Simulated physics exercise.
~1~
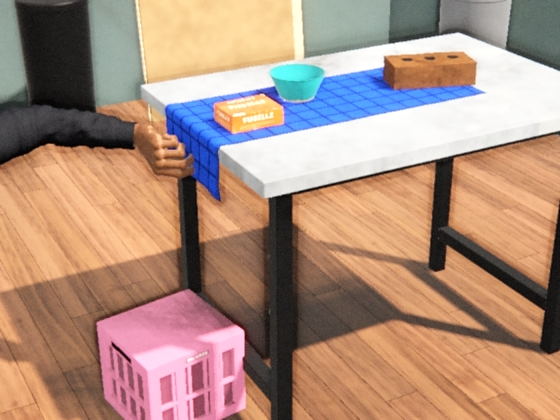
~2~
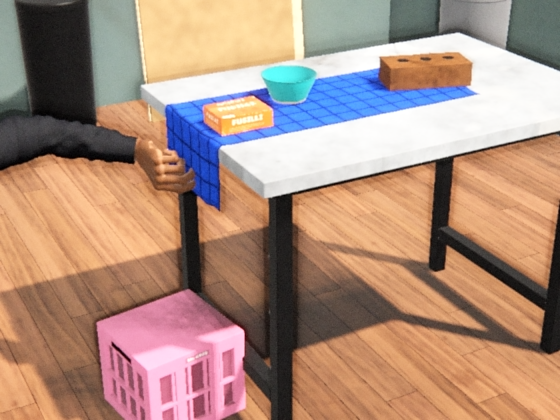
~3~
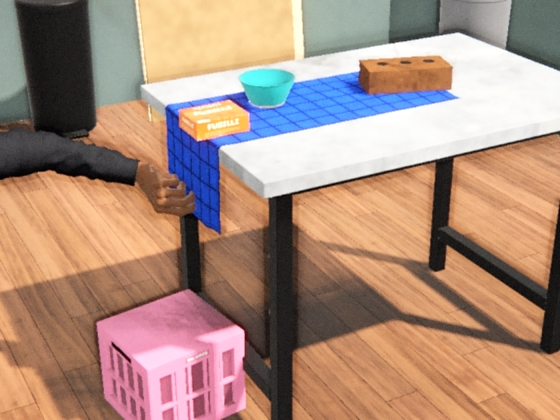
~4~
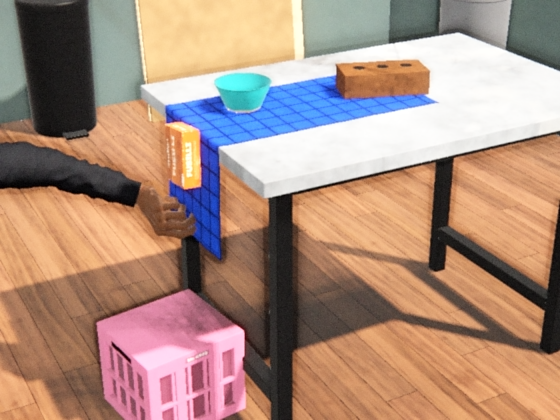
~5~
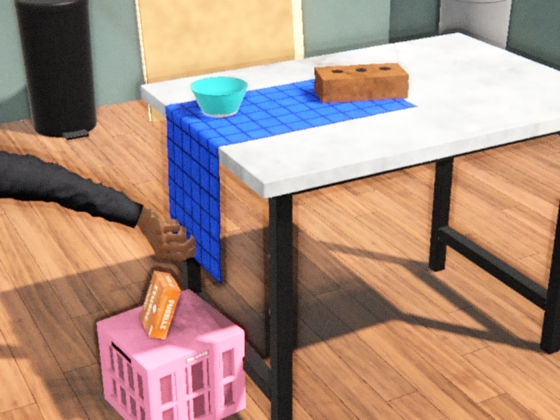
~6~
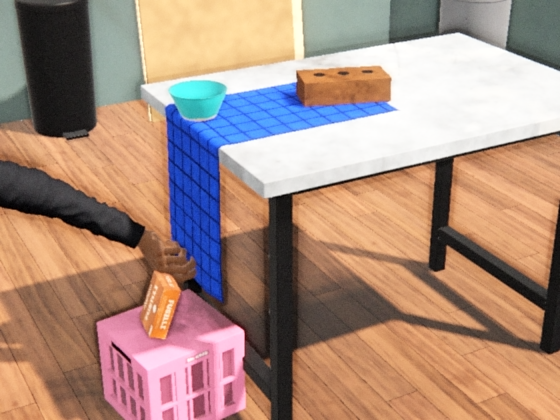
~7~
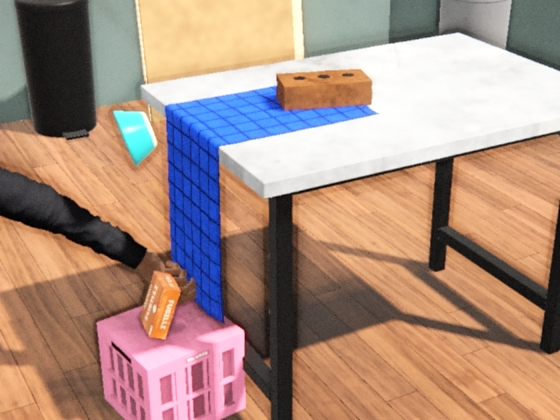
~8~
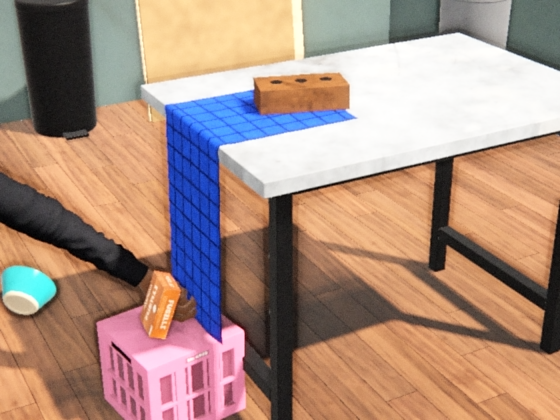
The footage shows a hand pulling a blue table runner down over a workbench's left end, carrying a bowl, packet and brick leftward. The orange packet drops onto the pink crate, then the turquoise bowl falls to the floor, while the brick stays on the table as the hem reaches the crate.
